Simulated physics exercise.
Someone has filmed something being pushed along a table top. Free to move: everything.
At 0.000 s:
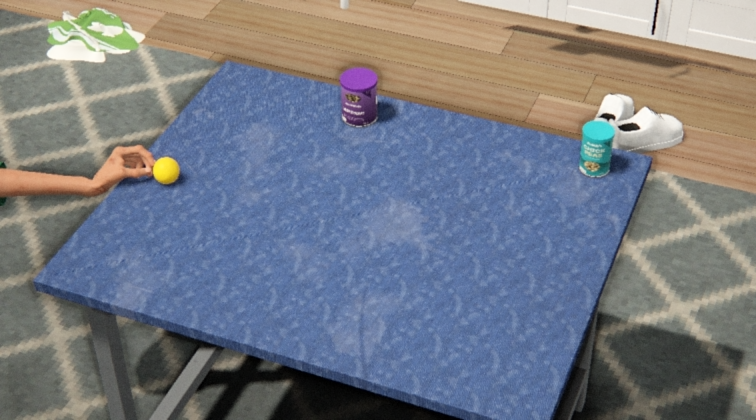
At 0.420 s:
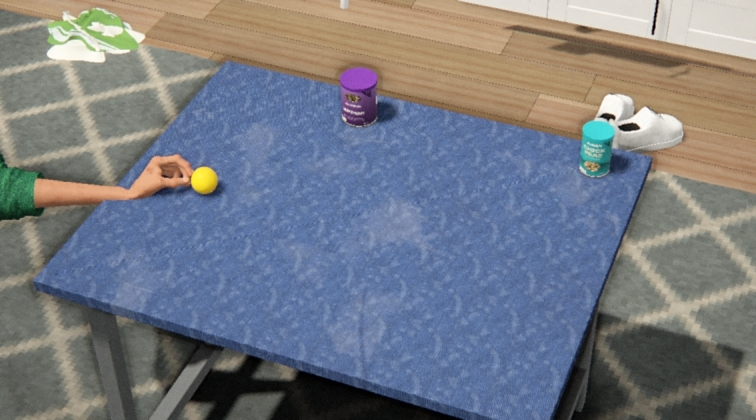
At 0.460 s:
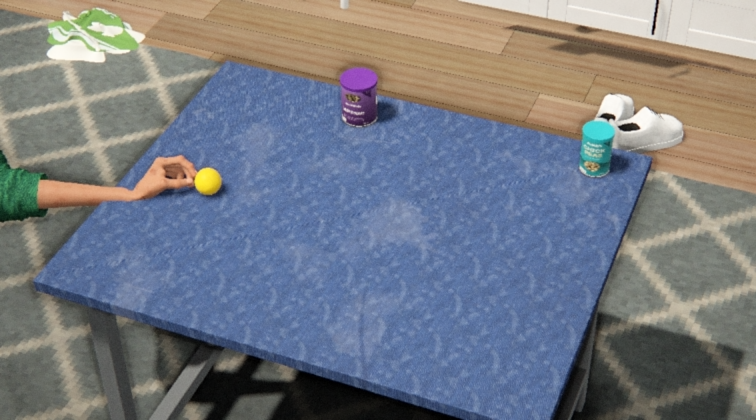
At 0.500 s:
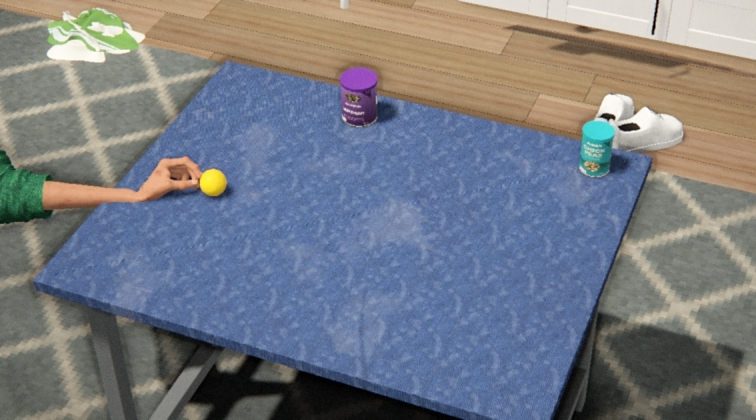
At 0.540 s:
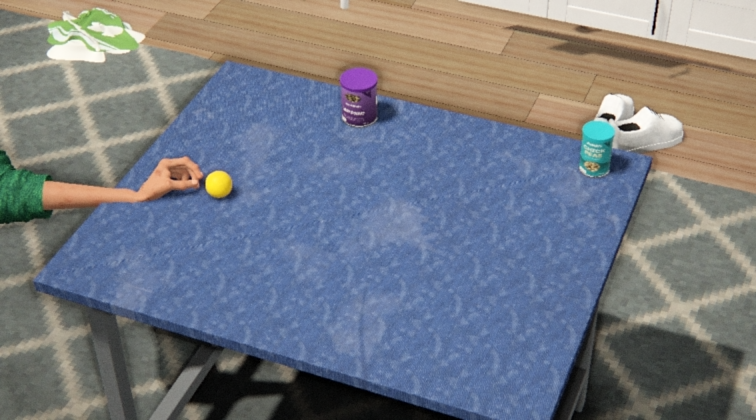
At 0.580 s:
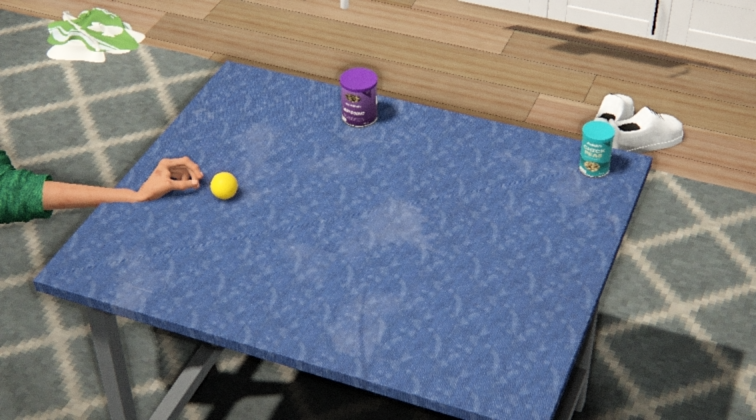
At first, a hand at the left of a blue table touches a small yellow lemon, with a purple can and a teal can standing farther back. The hand pushes the lemon a short way to the right, then stays still while the lemon moves slightly away from the fingertips.
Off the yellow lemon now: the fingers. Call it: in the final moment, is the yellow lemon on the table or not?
It is on the table.
Around 0.68 s, yellow lemon displaced about its own width near (237, 189).
Around 0.78 s, yellow lemon displaced about its own width near (247, 192).
Around 0.88 s, yellow lemon displaced well along near (255, 194).
Around 1.18 s, yellow lemon displaced well along near (267, 197).
Finally (1.6 s), moved from the start, yellow lemon. Final places as the last picture's camera would see them, yellow lemon near (267, 197).
